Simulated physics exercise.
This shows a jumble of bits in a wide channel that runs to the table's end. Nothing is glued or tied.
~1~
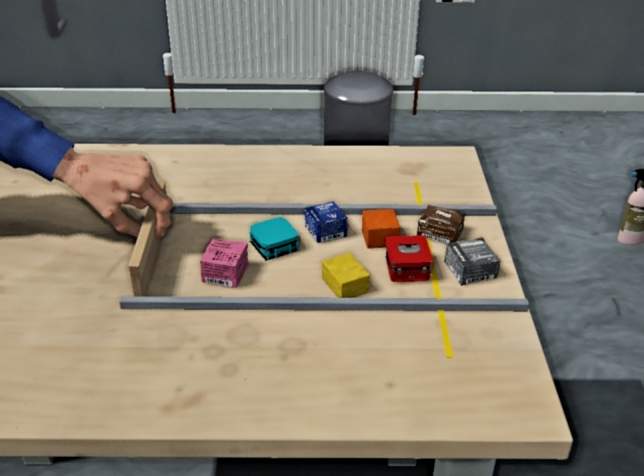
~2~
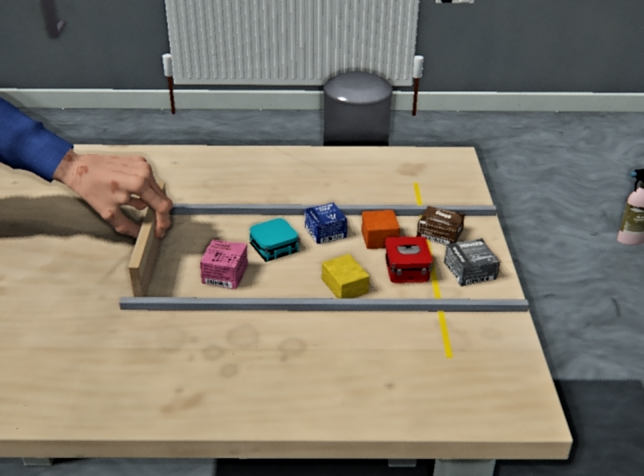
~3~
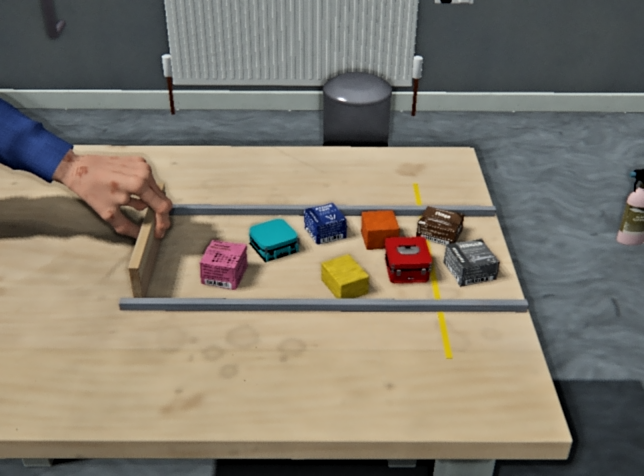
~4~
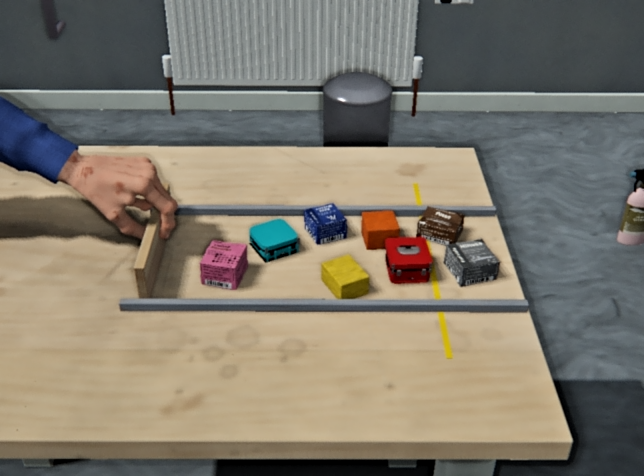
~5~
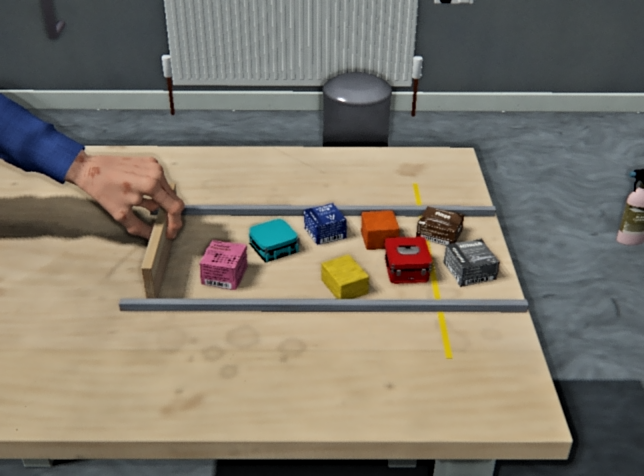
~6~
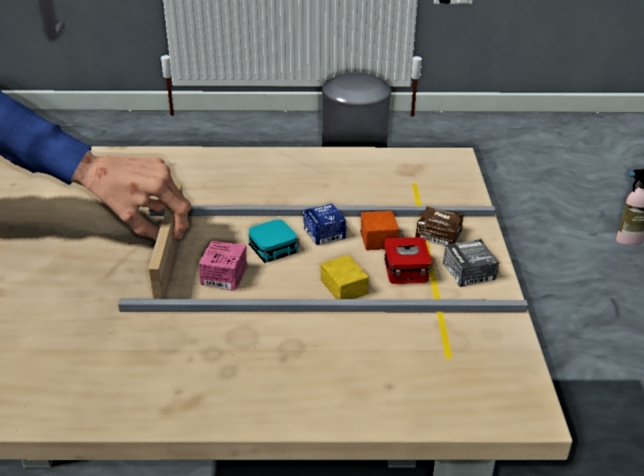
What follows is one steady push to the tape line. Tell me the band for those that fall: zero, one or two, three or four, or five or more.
Here the number that fall off is one or two.
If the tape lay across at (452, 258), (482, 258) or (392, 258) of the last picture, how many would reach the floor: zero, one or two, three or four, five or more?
In that order: Either three or four; five or over; none at all.
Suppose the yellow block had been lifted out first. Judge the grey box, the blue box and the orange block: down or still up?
The grey box comes down; the blue box remains up; the orange block stays on.
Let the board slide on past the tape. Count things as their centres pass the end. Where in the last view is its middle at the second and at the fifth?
At (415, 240) for the second, at (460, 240) for the fifth.
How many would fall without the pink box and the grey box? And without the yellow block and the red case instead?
First 1, then 1.
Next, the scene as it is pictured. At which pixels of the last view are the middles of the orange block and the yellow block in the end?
First (480, 231), then (491, 285).
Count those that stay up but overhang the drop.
That would be 1.
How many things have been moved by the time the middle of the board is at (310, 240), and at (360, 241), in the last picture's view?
5 and 8.
Soon after, none off yet; grey box at rest near (471, 262); brown box at rest near (440, 227); red case at rest near (407, 261).
After that, none off yet; grey box moving near (474, 262); brown box moving near (447, 227); red case displaced a little near (429, 259).
In the end, the number that fall off is one or two; gone, brown box and grey box.
